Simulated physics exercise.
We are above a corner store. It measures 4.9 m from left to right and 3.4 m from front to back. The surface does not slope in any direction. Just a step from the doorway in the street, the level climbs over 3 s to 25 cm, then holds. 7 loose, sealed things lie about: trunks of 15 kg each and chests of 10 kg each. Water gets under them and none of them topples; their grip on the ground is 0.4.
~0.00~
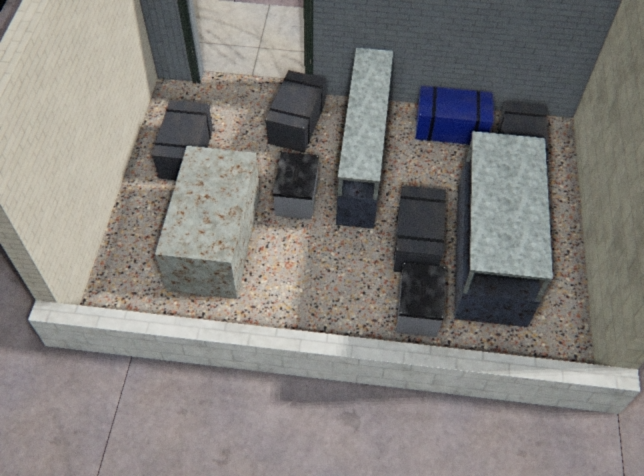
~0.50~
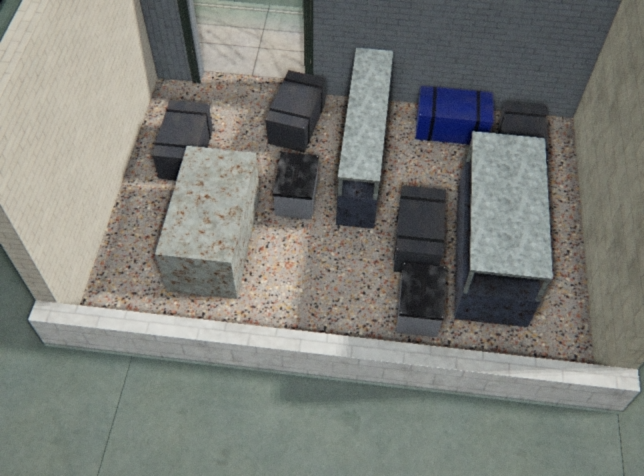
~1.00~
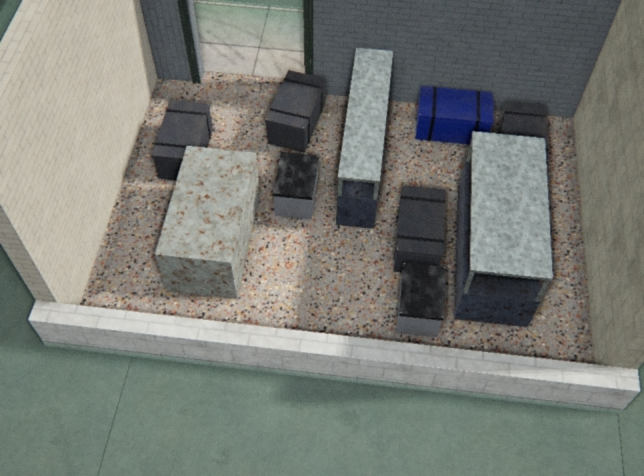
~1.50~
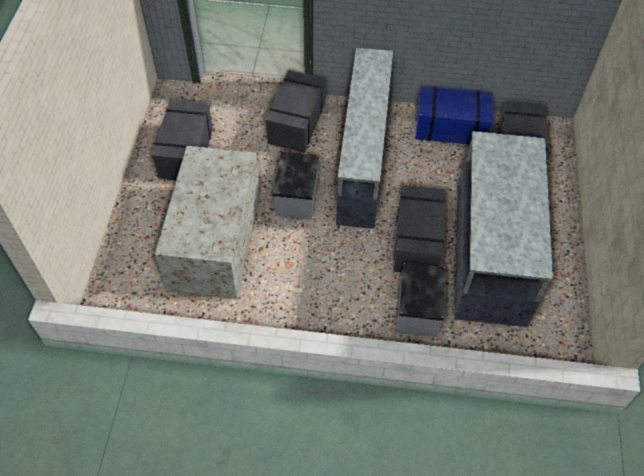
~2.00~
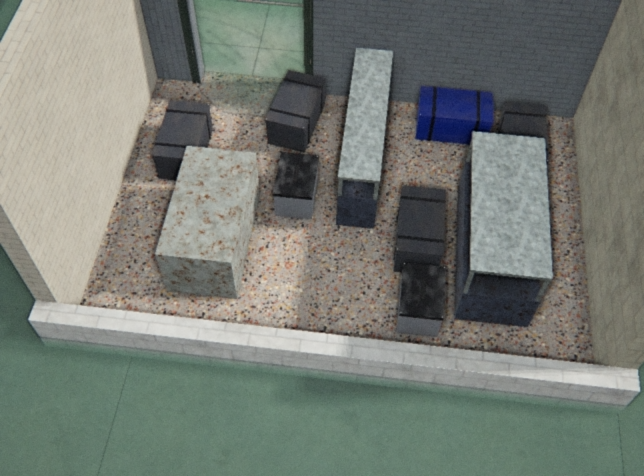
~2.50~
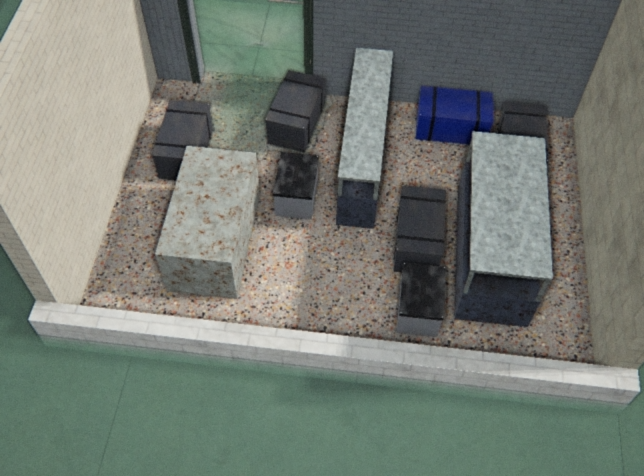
The video shows a corner store with dark trunks, a blue trunk and stone-topped blocks on a speckled floor, as greenish water covers the ground outside, then spreads slightly in through the doorway while the objects stay still.
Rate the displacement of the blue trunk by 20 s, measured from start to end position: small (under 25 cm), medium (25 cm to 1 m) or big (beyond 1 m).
Medium.
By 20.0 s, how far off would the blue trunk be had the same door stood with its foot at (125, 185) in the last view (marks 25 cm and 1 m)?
Note: Blue trunk displaced a short distance.
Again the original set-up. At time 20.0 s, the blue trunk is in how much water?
About 25 cm.
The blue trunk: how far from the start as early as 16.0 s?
Roughly 20 cm.
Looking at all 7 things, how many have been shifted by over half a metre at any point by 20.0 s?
It works out to 5.
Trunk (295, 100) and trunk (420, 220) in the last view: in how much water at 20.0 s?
Depth approx. 23 cm / 23 cm.
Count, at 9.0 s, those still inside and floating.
By my count, 4.
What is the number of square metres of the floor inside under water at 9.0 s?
About 13 m2.
After 4.0 s the blue trunk is near (456, 104), 0.0 m from its start, aground; 1 afloat.
After 9.0 s the blue trunk is near (456, 104), 0.0 m from its start, aground; 4 afloat.
After 16.0 s the blue trunk is near (445, 99), 0.2 m from its start, afloat; 7 afloat.
After 20.0 s the blue trunk is near (436, 128), 0.6 m from its start, afloat; 7 afloat.
